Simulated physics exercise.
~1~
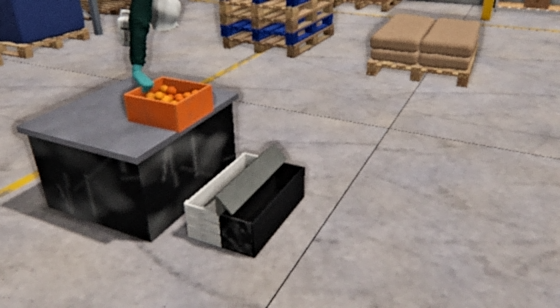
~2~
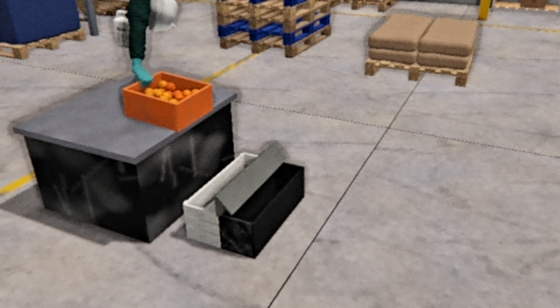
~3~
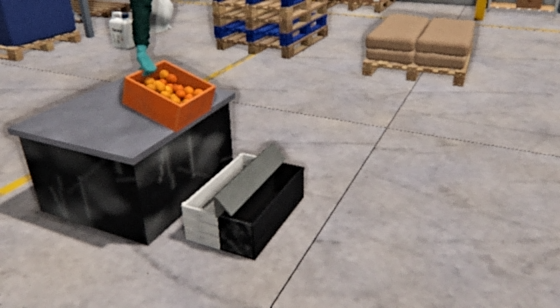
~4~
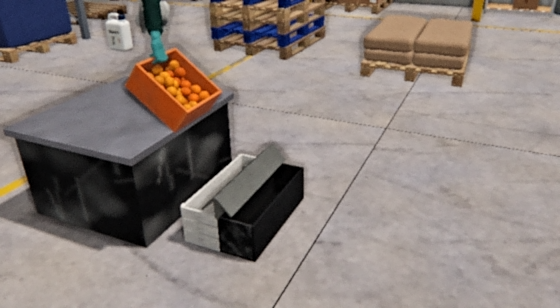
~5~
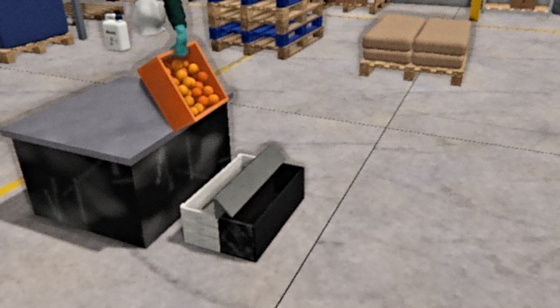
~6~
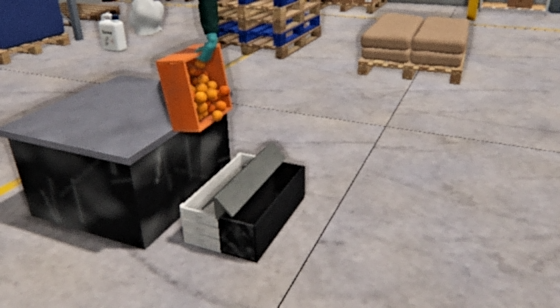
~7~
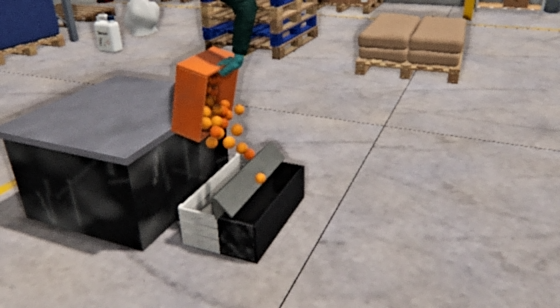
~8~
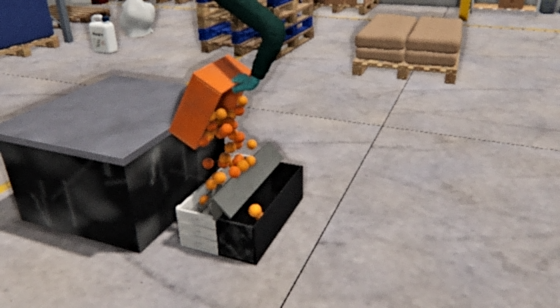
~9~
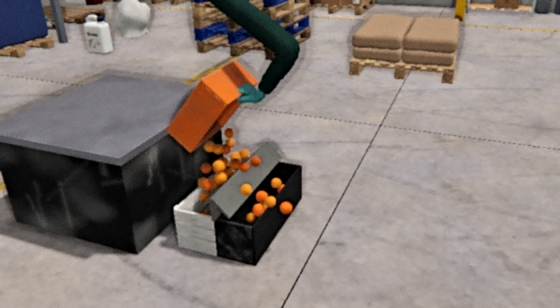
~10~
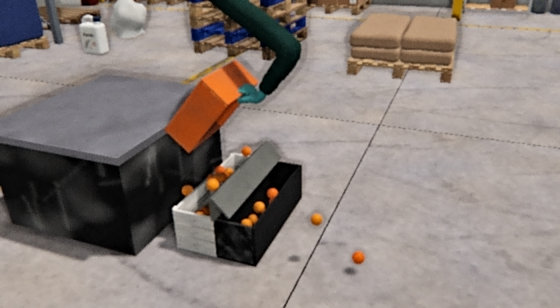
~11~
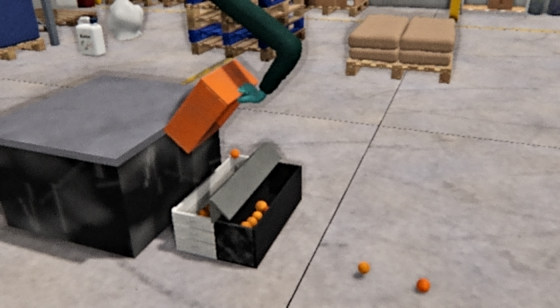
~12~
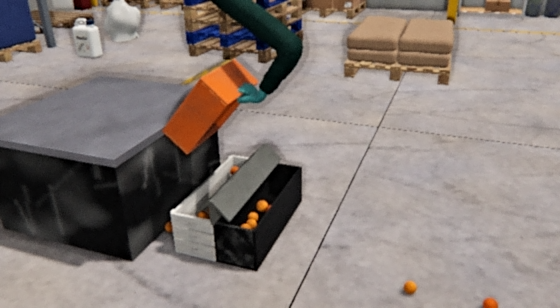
In a warehouse with loaded pallets behind, an orange box full of oranges sits at the end of a dark bench, gripped by a green arm with a teal hand. Below it stand a long white tub and a long black box, with a grey ridge between them. The arm lifts and tilts the box rightward until oranges spill over its edge. They tumble onto the ridge and scatter to both sides. Two bounce clear and roll away across the floor to the lower right, while the emptied box stays tipped and oranges rest in the black box.
